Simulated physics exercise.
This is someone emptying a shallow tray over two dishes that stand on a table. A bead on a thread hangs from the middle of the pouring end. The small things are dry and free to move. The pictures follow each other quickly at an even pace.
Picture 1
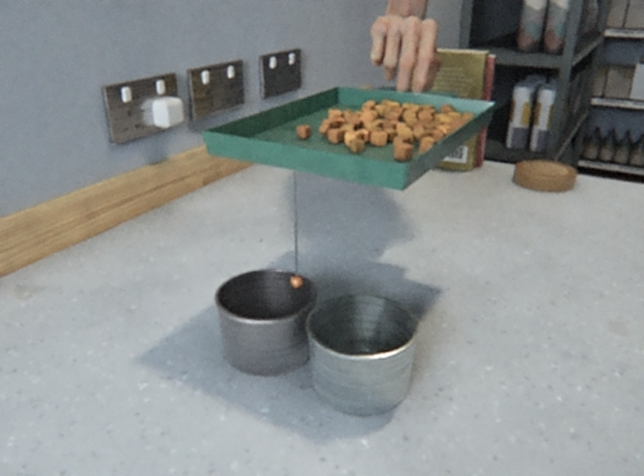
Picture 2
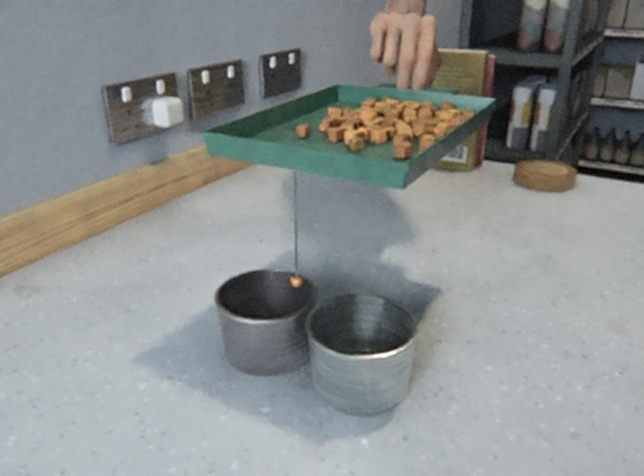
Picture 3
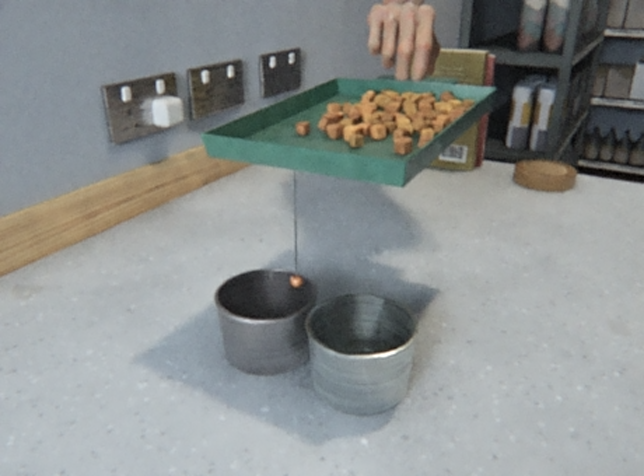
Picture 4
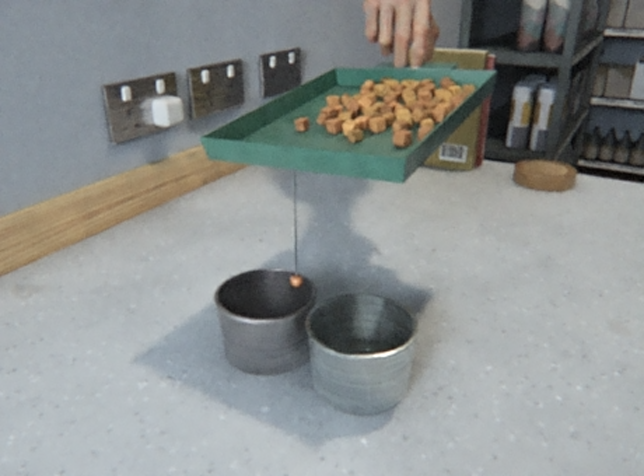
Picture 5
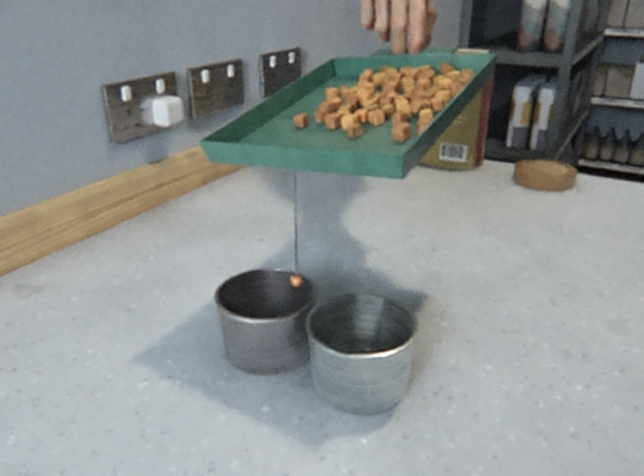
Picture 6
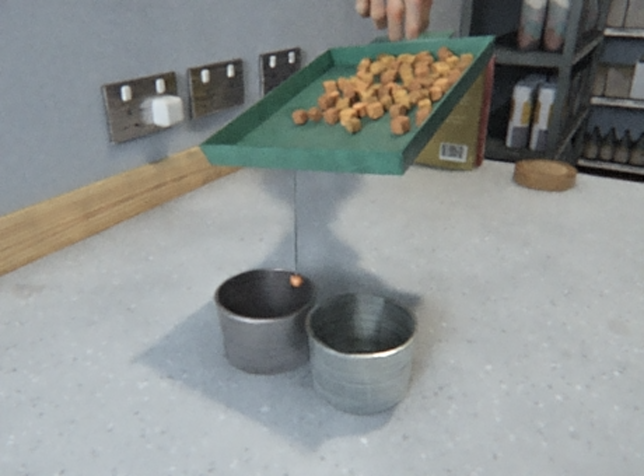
A shallow green tray of small brown cubes slowly tilted as a hand raised its far side, its near edge dipping slightly leftward above two metal dishes, while a bead hung still on its thread.
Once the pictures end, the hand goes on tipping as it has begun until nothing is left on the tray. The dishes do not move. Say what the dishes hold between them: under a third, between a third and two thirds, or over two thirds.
In the dishes lies under a third of it.
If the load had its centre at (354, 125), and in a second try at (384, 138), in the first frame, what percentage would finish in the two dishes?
About 20 and 20 per cent.
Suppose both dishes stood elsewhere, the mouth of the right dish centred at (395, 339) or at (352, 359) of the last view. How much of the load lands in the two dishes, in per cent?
About 0 and 20 per cent.
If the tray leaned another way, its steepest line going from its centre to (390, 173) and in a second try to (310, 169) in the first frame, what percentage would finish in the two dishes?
The first gives 40 %, the second 10 %.
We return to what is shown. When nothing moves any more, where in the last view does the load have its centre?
Around (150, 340).
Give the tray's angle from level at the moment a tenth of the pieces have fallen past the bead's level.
At about 110°.
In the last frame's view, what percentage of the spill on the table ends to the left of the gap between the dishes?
Roughly 100 in a hundred.
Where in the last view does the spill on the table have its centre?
Close to (117, 347).
Soon, tray tipped steeply; nearly all on the tray; a stray few in the air.
A while on, tray tipped past a quarter turn; nearly all on the tray; a small part outside both; a stray few in the air.
Towards the end, tray tipped past a quarter turn; about a quarter in the left dish; most outside both.
Finally, tray tipped past a quarter turn; none in the right dish; about a quarter in the left dish; most outside both.
